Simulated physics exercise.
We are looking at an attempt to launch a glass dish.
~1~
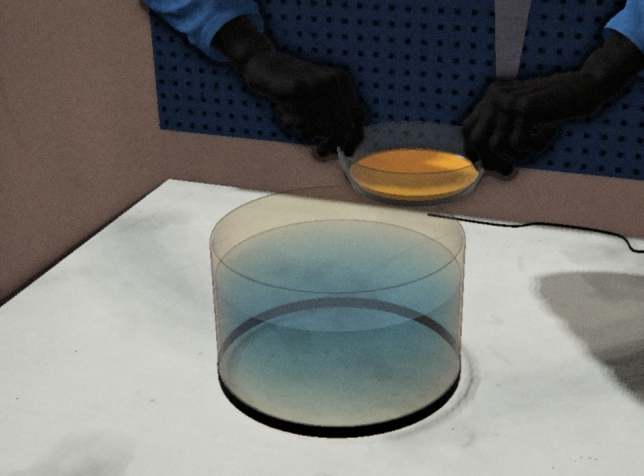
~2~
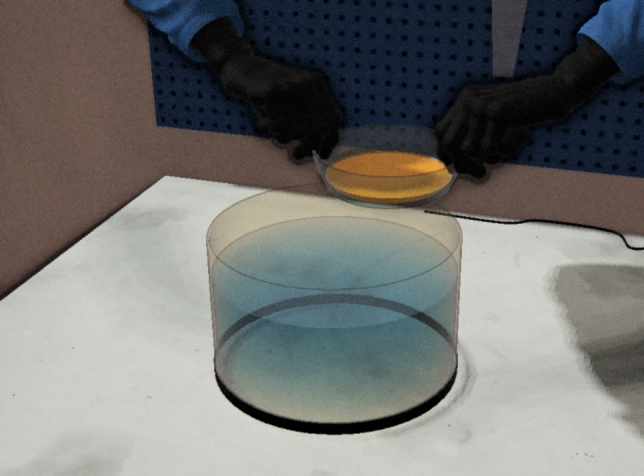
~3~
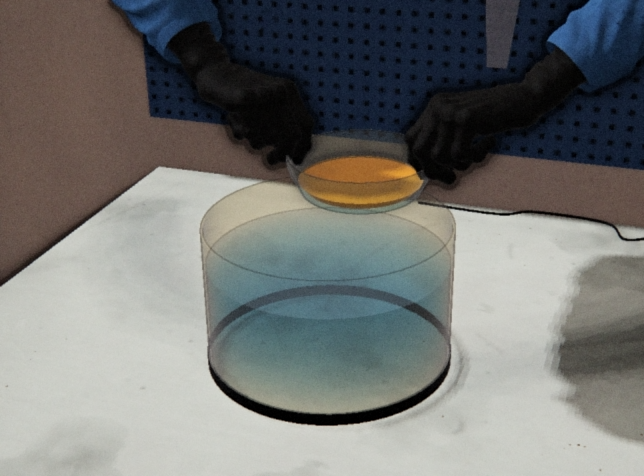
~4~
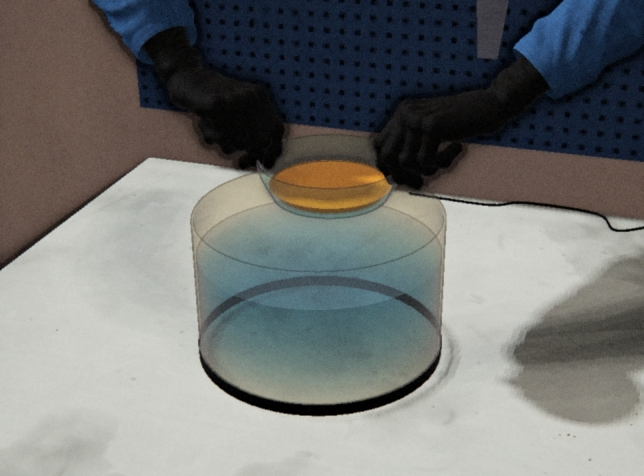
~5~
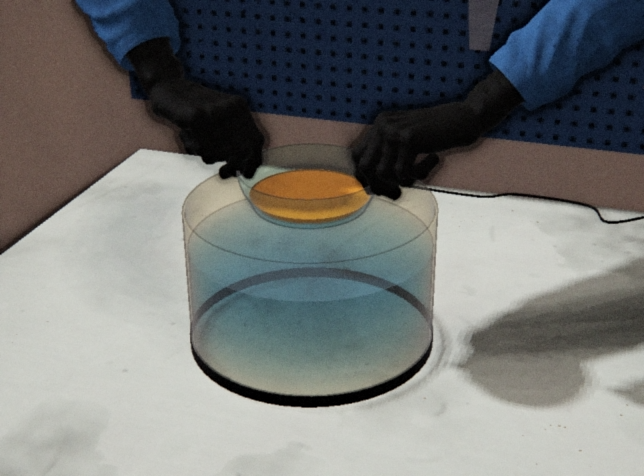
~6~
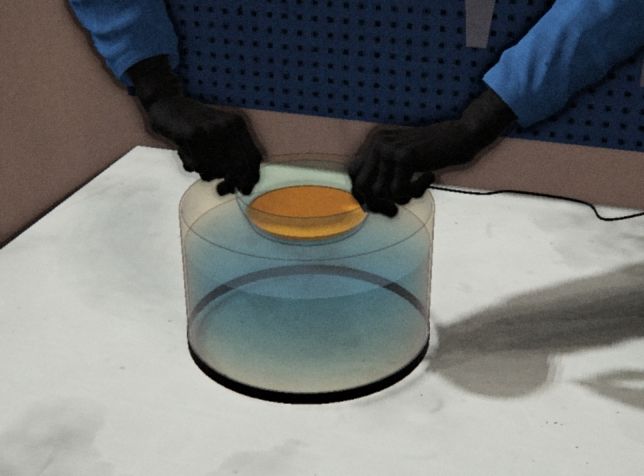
Two dark-gloved hands held a small glass dish of orange liquid above a large, clear basin of bluish water, then lowered it leftward until it was just over the water's surface.
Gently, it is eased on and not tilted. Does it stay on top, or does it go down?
It stays on top.
Shortly, the dish dips into the water.
Then, it bobs and steadies.
At the finish, the dish floats with about half of its side showing.
